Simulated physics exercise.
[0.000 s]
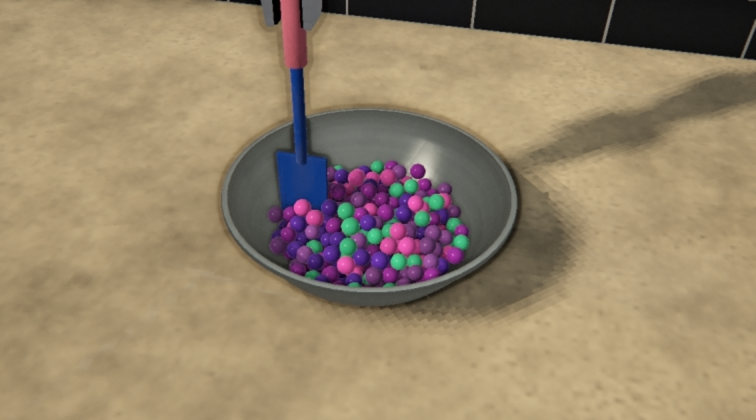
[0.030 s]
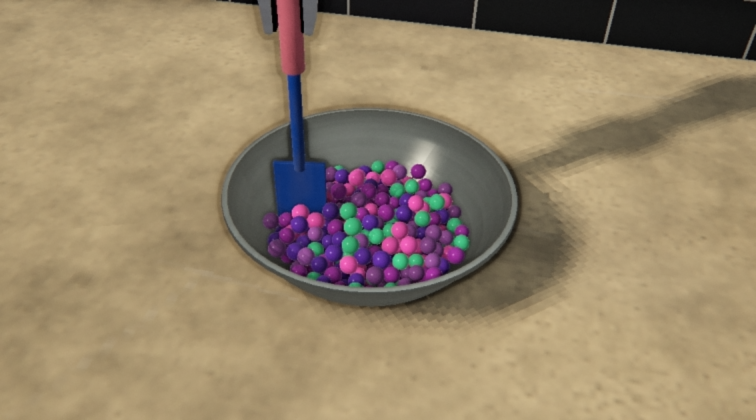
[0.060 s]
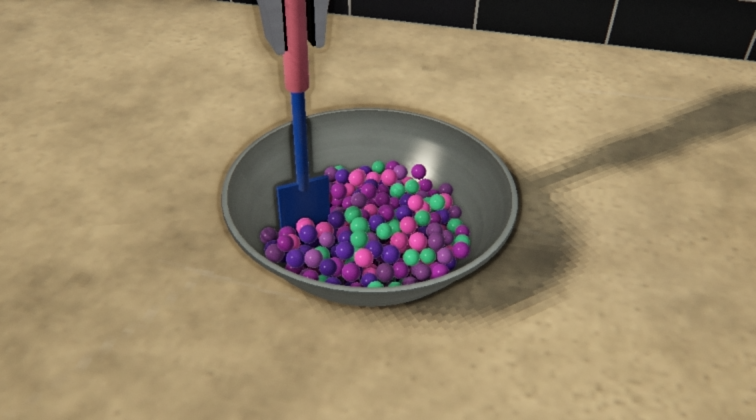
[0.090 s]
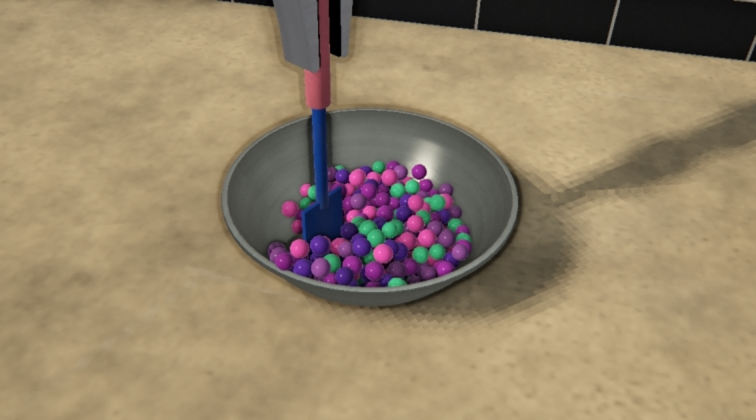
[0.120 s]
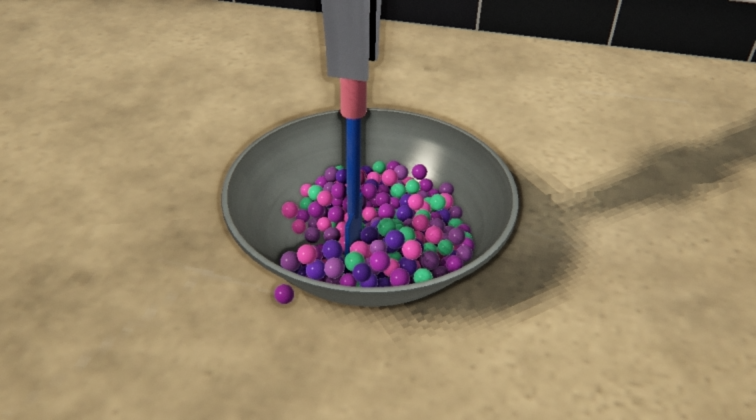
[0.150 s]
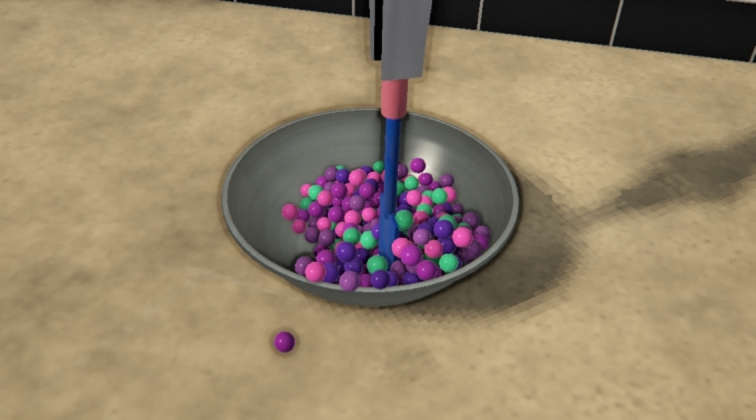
On a mottled tan countertop, a robot gripper holding a pink-handled blue paddle sweeps it around the near left side of a gray bowl, pushing through pink, purple and green balls as one purple ball drops onto the counter.
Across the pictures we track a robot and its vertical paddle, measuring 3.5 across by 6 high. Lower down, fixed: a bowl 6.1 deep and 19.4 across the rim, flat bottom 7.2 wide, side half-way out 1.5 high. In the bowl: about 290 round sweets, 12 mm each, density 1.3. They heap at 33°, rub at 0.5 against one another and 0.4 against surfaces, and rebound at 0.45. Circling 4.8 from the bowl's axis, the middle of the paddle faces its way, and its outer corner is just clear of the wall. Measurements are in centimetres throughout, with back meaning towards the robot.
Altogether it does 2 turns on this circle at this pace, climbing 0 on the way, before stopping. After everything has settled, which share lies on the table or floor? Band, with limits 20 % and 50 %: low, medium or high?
Medium.
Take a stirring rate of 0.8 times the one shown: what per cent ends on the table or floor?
Roughly 30 per cent.
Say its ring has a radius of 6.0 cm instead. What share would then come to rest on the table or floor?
It would be near 30 per cent.
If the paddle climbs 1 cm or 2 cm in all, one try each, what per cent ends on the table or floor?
Close to 30 and 25 percent, in that order.
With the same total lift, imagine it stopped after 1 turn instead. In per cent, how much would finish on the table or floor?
Then roughly 25 percent.
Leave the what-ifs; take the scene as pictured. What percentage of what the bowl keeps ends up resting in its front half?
55 %.
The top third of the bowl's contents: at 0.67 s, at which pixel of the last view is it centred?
(451, 172).
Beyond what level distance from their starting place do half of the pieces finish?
My guess is close to 11 centimetres.
By 0.41 s, 351° round, highest piece 9 above the table; 225 in the bowl, 40 on the table or floor, 24 in flight or on the tool.
By 0.67 s, 225° round, highest piece 8 above the table; 196 in the bowl, 89 on the table or floor, 4 in flight or on the tool.
By 1.00 s, 0° round, highest piece 6 above the table; 176 in the bowl, 113 on the table or floor.
By 1.70 s, 0° round, highest piece 5 above the table; 176 in the bowl, 113 on the table or floor.
Final count, 176 in the bowl, 113 on the table or floor. That is 39 % on the table or floor.
